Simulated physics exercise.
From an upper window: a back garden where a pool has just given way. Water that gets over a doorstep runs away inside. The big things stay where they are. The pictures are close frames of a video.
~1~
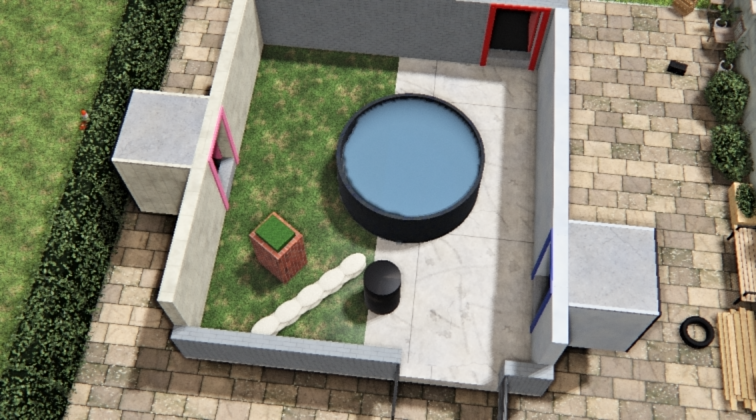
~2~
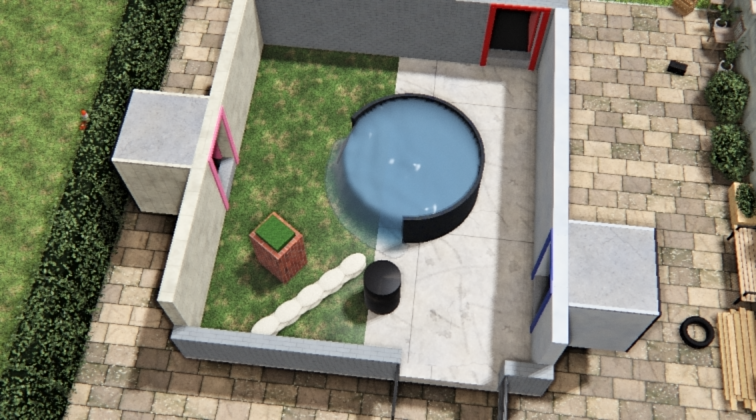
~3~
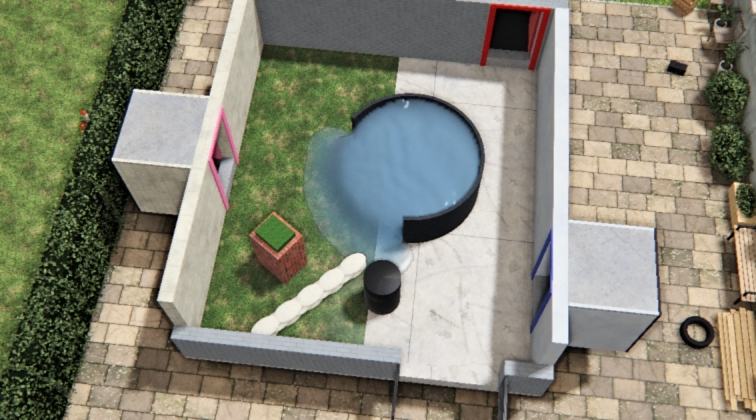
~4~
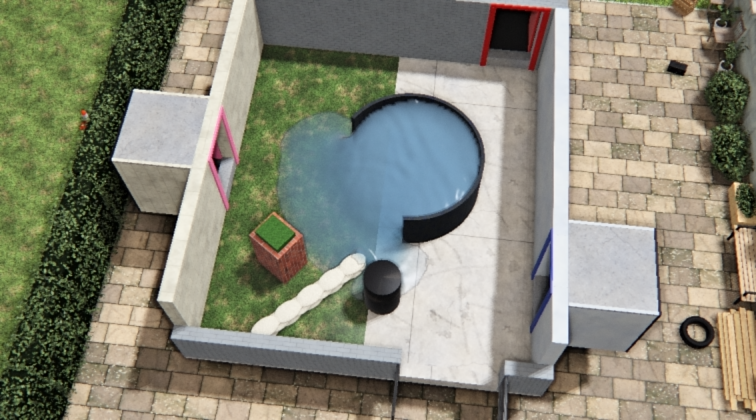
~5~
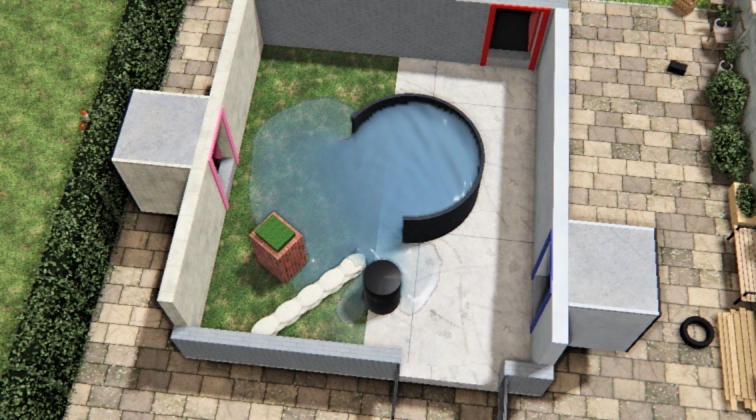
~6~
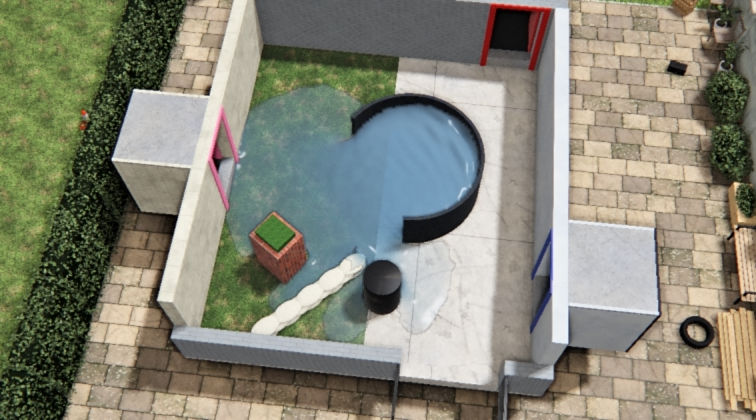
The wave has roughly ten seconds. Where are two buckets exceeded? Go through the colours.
One by one: The blue door admits no more than that; the red door admits no more than that; the pink door lets in a lot.
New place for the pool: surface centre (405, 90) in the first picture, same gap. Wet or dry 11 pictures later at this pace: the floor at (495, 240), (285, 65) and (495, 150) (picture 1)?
In turn: Dry, flooded, clear.
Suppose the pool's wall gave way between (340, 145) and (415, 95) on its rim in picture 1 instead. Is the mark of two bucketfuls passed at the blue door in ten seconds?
Then: The blue one stays under.
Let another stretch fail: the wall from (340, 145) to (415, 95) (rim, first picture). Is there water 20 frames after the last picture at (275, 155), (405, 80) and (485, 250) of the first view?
In turn: Wet, flooded, dry.
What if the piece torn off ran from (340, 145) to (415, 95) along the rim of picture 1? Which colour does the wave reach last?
I say the blue-painted one.
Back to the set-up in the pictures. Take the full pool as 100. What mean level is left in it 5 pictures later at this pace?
Near 48 in a hundred.
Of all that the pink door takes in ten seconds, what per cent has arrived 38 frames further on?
Roughly 100 per cent.
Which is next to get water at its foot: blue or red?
The one in blue.
A moment on, water covers 55 % of the floor; the blue door not reached, the red door not reached, the pink door under two buckets in.
Next, water covers 65 % of the floor; the blue door wet at the sill, nothing in, the red door not reached, the pink door over two buckets in.
Then, water covers 75 % of the floor; the blue door wet at the sill, nothing in, the red door not reached, the pink door far over two buckets in.
Later, water covers 95 % of the floor; the blue door wet at the sill, nothing in, the red door wet at the sill, nothing in, the pink door far over two buckets in.
In the end, water covers 95 % of the floor; the blue door wet at the sill, nothing in, the red door wet at the sill, nothing in, the pink door far over two buckets in.
